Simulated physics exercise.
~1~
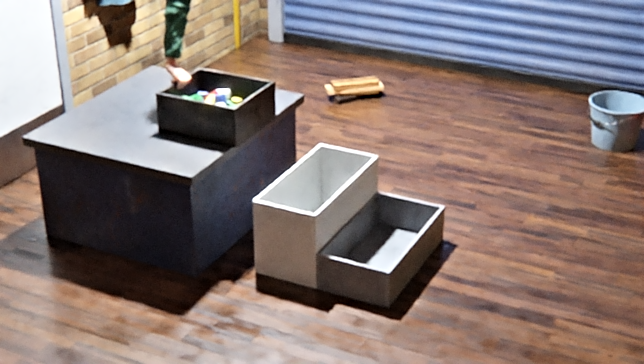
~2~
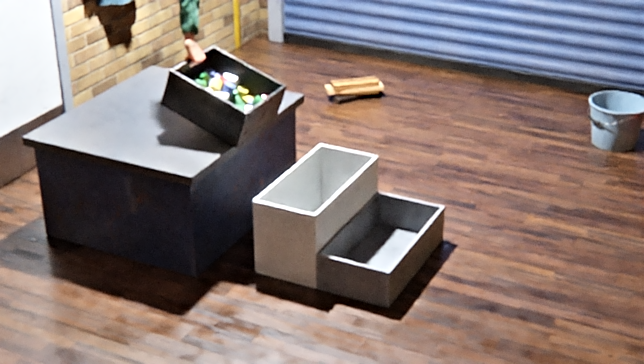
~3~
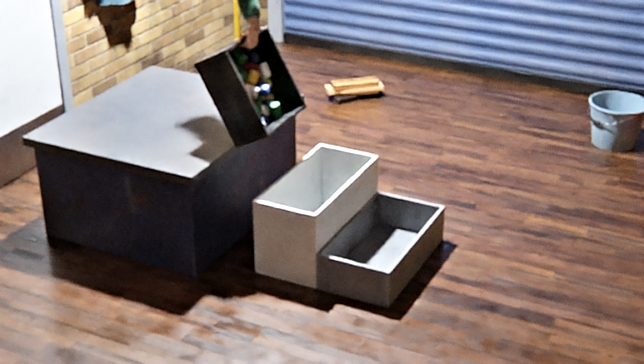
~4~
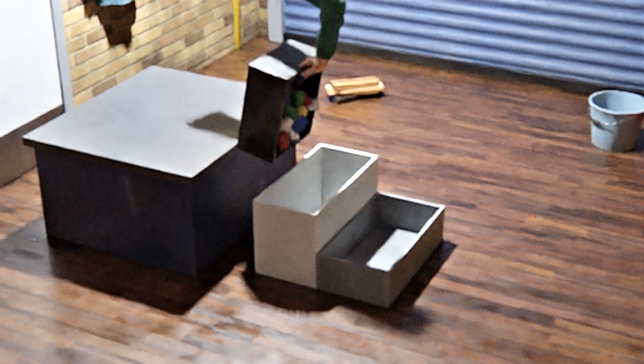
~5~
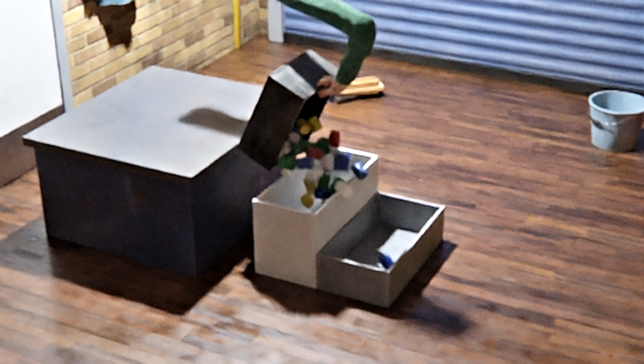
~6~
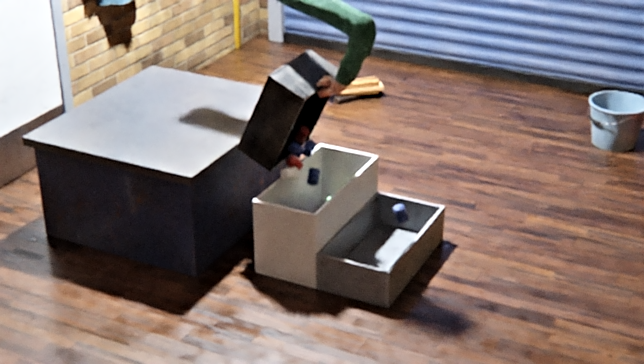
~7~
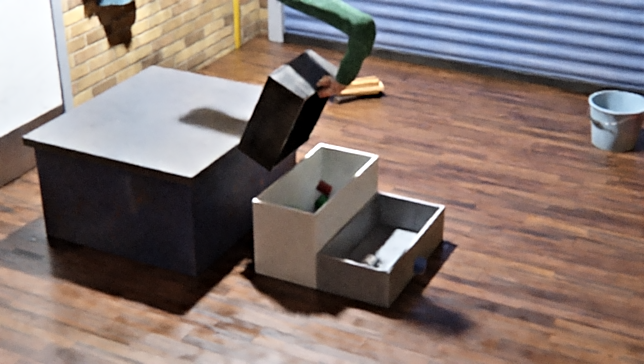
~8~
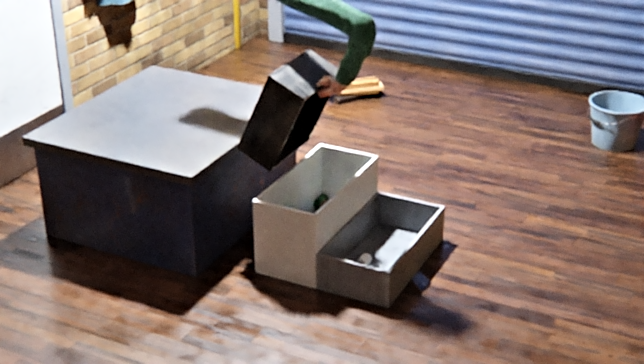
A black crate tips over the bench edge, spilling small colourful pieces mostly into the white tote.
